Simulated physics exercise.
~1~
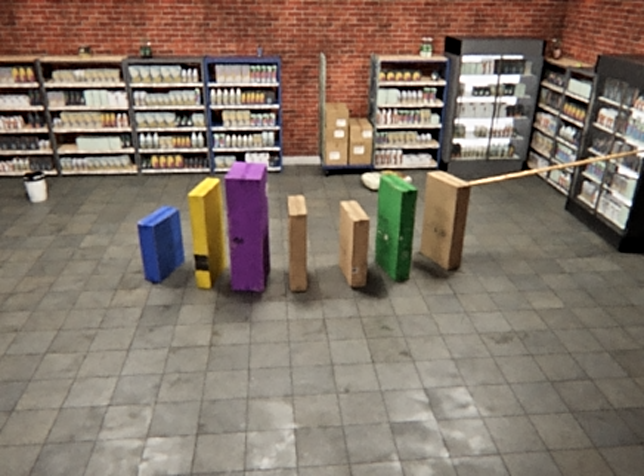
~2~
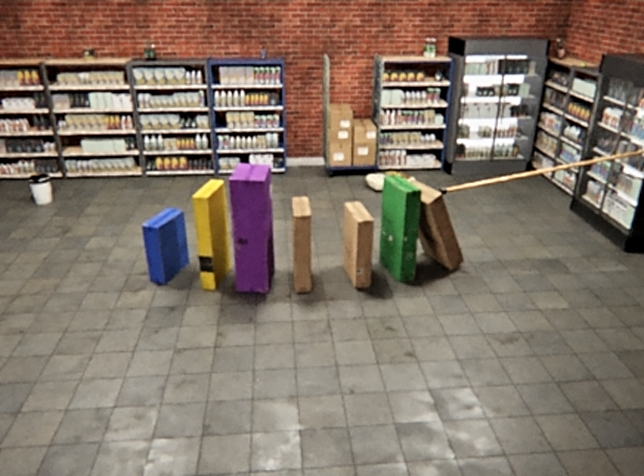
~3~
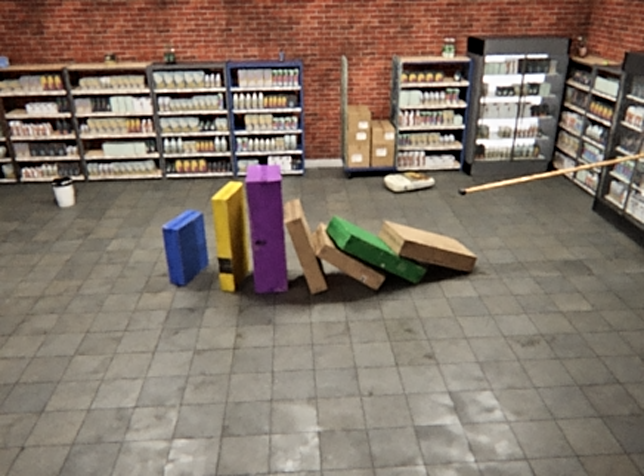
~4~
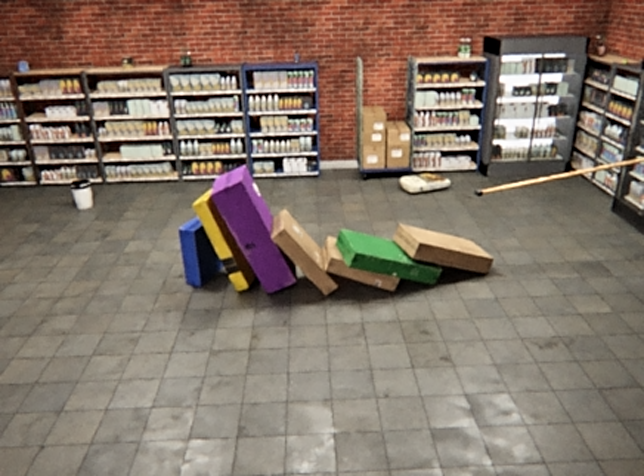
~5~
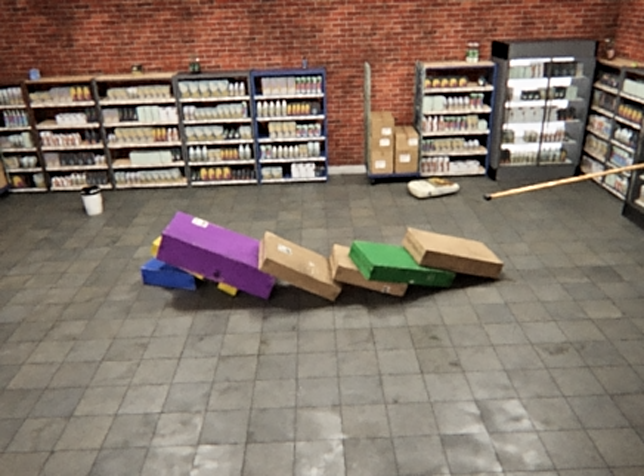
The clip shows seven upright cartons in a shop aisle as a long pole tips the rightmost brown one leftward into the green one, and the rest topple in turn through the purple, yellow and blue cartons until all lie fallen in an overlapping row.
